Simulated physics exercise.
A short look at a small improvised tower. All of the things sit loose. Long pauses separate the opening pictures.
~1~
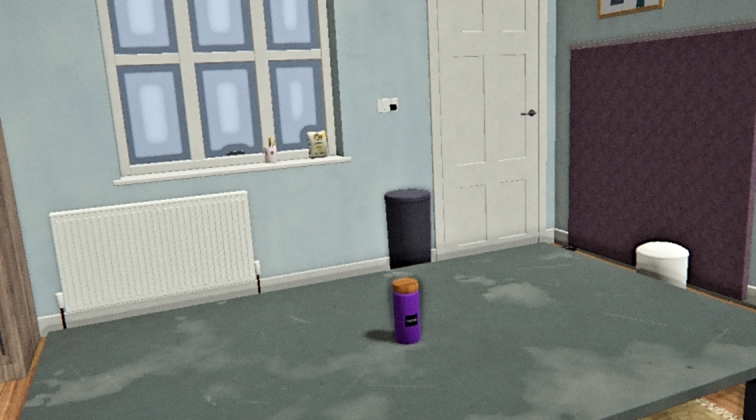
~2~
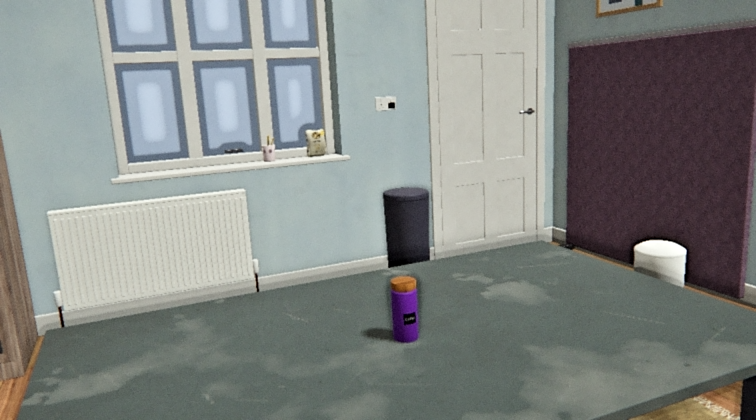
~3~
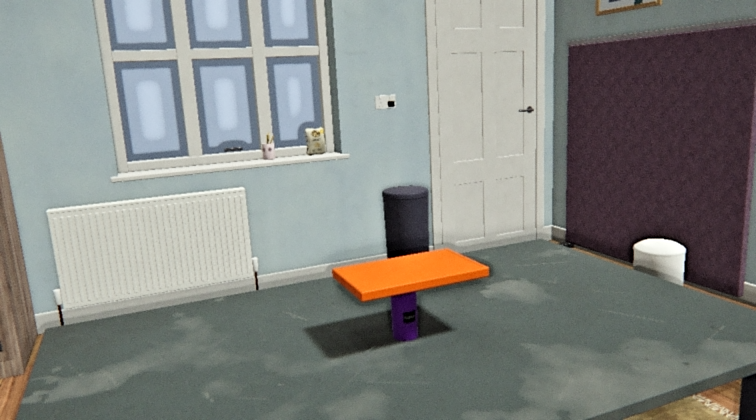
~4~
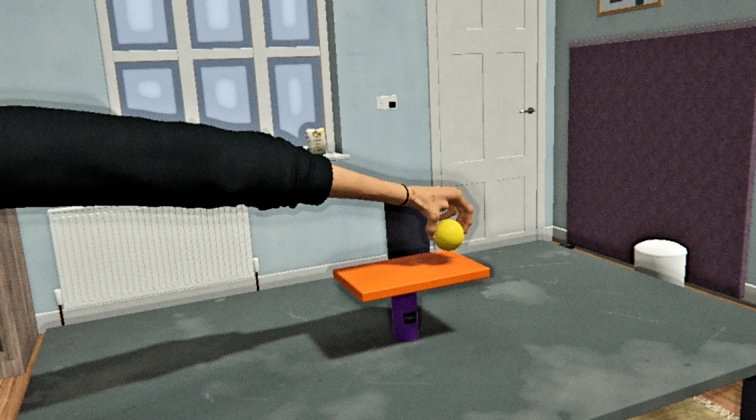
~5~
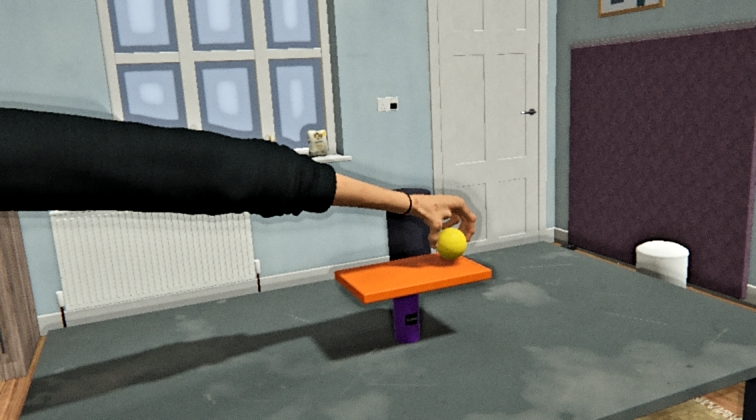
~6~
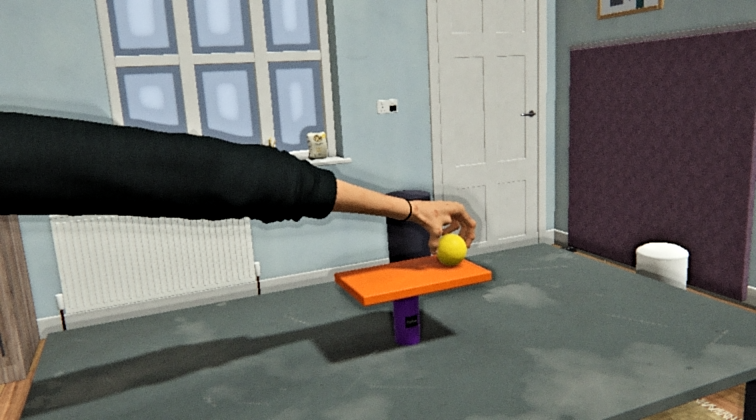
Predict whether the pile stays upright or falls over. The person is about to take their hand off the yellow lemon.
Prediction: It falls over.
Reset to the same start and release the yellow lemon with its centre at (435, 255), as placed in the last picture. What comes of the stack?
Outcome: Collapse.
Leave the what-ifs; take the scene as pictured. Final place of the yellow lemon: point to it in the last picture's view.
The object finishes somewhere near (488, 308).
Then, 0.40 s later than the last frame, yellow lemon now fallen; orange lid tilted by 64°.
Then, 0.60 s later than the last frame, orange lid now fallen; purple shaker tilted by 27°.
When it is over, fallen, yellow lemon, purple shaker and orange lid. End places, in pixels of the last picture, yellow lemon near (488, 308). The stack gives way.
